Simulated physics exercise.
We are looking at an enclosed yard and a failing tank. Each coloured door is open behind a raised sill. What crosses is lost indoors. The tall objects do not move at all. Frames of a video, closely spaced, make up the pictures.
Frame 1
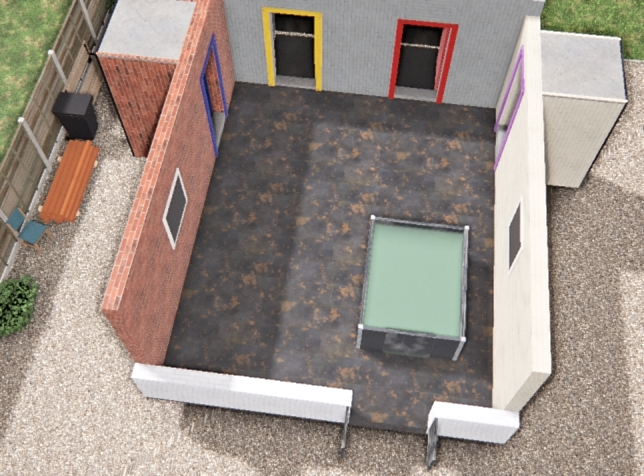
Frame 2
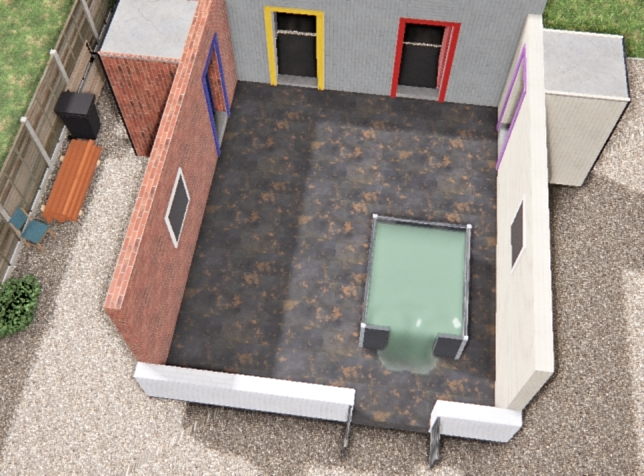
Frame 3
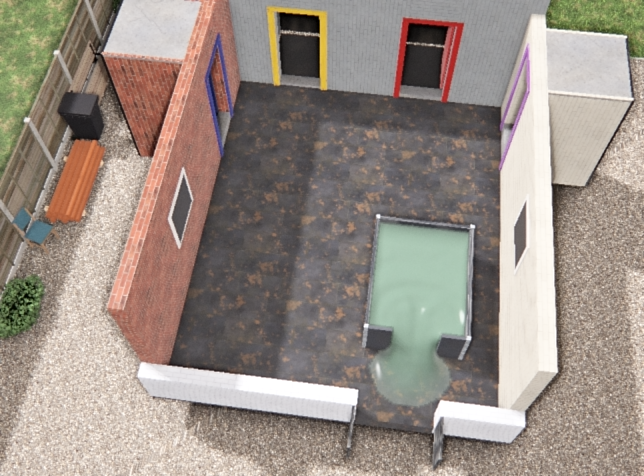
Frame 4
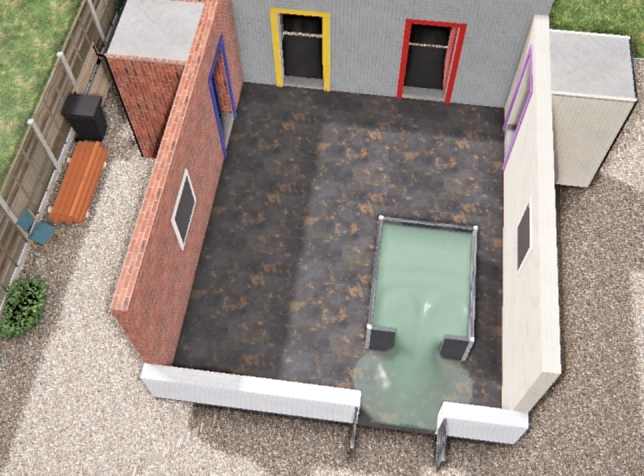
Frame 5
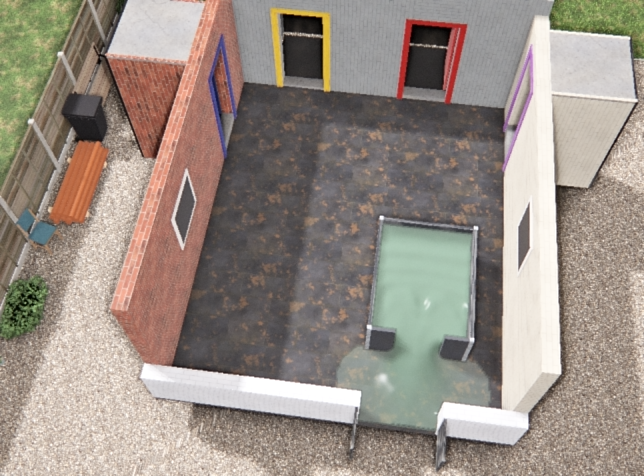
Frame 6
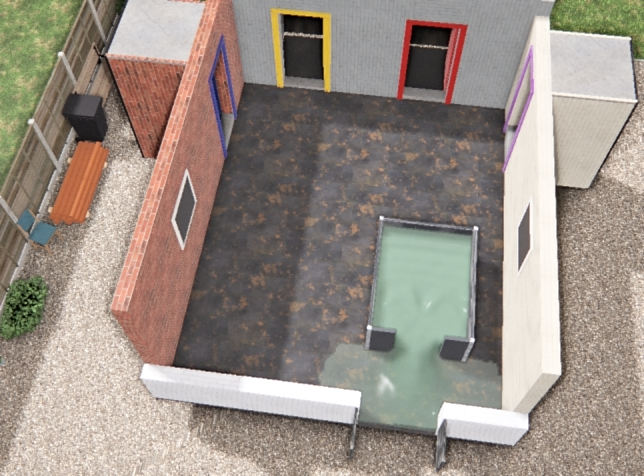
Pale green water poured out through a gap in the near side of the open tank, spread across the dark yard floor to the opening in the low white wall, then widened leftward behind it.
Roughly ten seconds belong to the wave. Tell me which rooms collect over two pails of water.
Here it is: The room behind the red door stays at two pails or less, the room behind the blue door stays at two pails or less, the room behind the yellow door stays at two pails or less, the room behind the purple door stays at two pails or less.
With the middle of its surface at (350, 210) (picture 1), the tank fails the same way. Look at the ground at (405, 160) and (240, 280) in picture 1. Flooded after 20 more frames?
Spared, hit.
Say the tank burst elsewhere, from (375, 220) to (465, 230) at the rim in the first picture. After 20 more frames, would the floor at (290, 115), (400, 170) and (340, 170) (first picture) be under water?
Spot one ends up deluged, spot two deluged, spot three deluged.
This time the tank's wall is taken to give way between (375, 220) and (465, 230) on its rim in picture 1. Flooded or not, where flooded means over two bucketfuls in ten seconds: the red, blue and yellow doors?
Red door exceeds the limit, blue door stays within the limit, yellow door exceeds the limit.
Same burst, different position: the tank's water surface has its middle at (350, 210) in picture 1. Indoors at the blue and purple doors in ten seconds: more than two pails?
Result - blue door ends up below, purple door ends up below.
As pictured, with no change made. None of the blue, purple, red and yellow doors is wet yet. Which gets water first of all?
That would be the purple door.
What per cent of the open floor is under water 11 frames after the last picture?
My guess is around 20 in a hundred.
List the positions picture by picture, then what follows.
Still water in the open tank at (415, 278), in the first picture.
The front is at (383, 359), out from the gap at (410, 343), in the second picture.
Water pours out at (413, 345) and has run to a hidden place, in the third picture.
Water pours out at (416, 346) and has run to a hidden place, in the fourth picture.
The front is at a hidden place, out from the gap at (417, 346), in the fifth picture.
Water pours out at (417, 346) and has run to a hidden place, in the sixth picture.
A moment on, water covers 10 % of the floor; the red door not reached, the blue door not reached, the yellow door not reached, the purple door not reached.
Next, water covers 20 % of the floor; the red door not reached, the blue door not reached, the yellow door not reached, the purple door not reached.
Then, water covers 30 % of the floor; the red door not reached, the blue door not reached, the yellow door not reached, the purple door wet at the sill, nothing in.
Later, water covers 40 % of the floor; the red door wet at the sill, nothing in, the blue door not reached, the yellow door not reached, the purple door wet at the sill, nothing in.
In the end, water covers 55 % of the floor; the red door wet at the sill, nothing in, the blue door not reached, the yellow door wet at the sill, nothing in, the purple door wet at the sill, nothing in.
